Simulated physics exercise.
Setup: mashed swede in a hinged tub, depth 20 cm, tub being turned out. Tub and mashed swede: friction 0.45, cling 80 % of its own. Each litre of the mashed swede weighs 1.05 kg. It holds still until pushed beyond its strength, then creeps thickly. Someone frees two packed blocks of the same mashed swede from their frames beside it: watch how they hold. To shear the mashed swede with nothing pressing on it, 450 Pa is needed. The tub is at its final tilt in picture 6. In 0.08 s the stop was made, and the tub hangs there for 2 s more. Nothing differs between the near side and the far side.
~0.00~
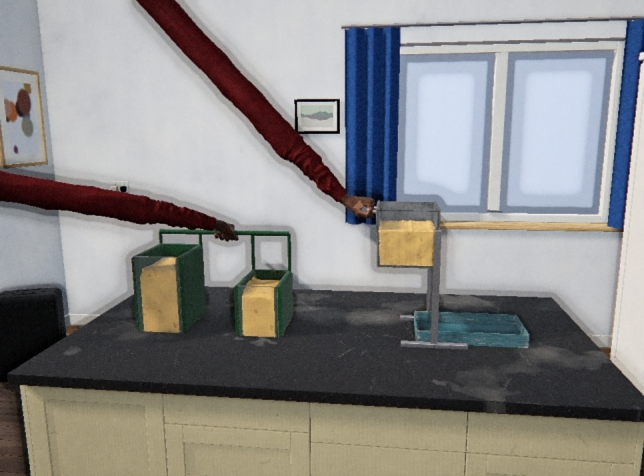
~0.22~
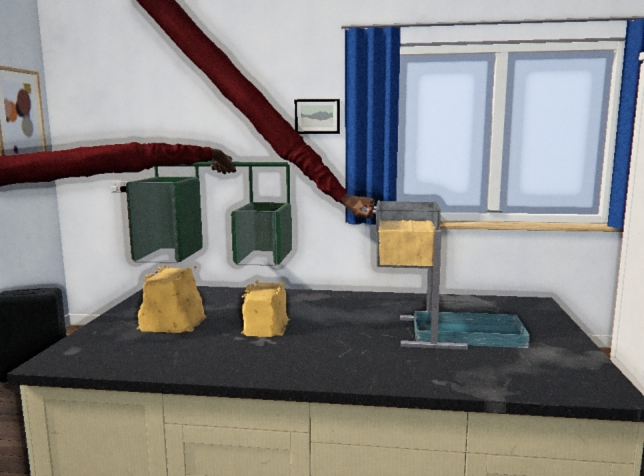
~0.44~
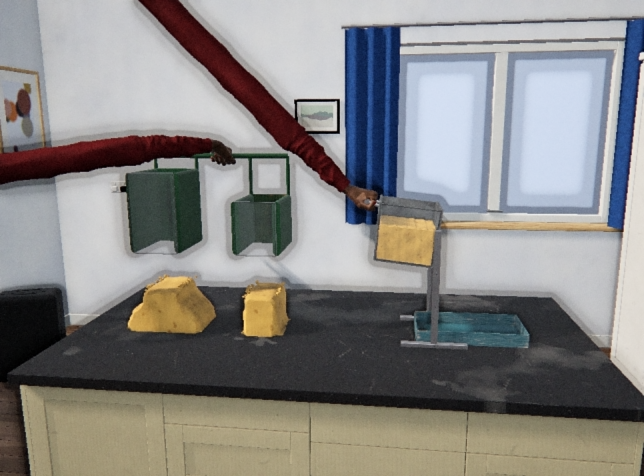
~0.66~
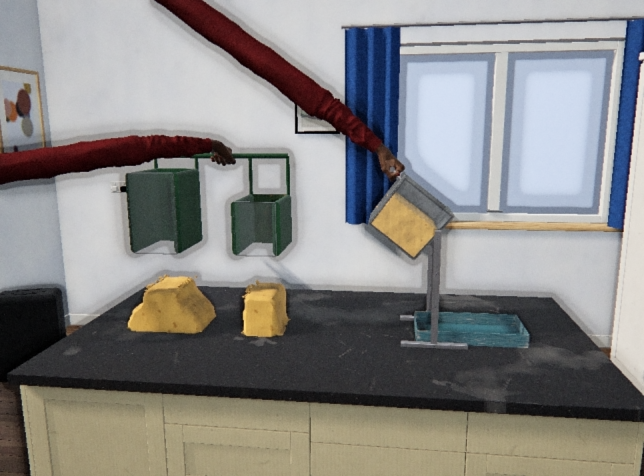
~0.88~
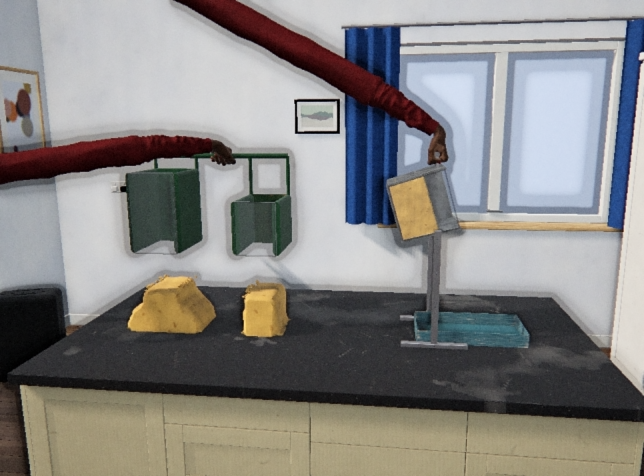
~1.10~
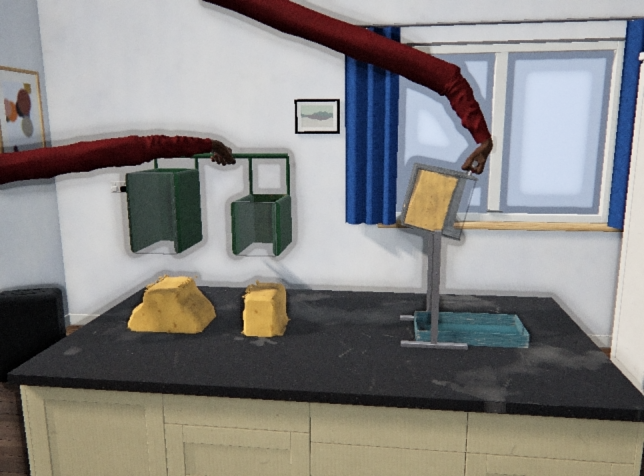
Red-sleeved arms lifting green open boxes off two yellow blocks, the left one slumping, then turning a grey tub of mash clockwise.
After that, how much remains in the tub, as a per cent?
46 %.
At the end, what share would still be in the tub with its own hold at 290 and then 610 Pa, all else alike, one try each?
Try one gives 40 per cent, try two gives 60 per cent.
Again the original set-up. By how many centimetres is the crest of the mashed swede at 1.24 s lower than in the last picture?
Around 4 cm below its level in the last picture.
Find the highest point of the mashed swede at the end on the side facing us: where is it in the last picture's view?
Highest point: Approx. (429, 211).
After 1.24 s, the tub is at 103 degrees and holds 100 %.
After 1.41 s, the tub is at 103 degrees and holds 63 %.
After 1.58 s, the tub is at 103 degrees and holds 47 %.
After 1.75 s, the tub is at 103 degrees and holds 46 %.
After 3.10 s, at the end, the tub is at 103 degrees and holds 46 %.
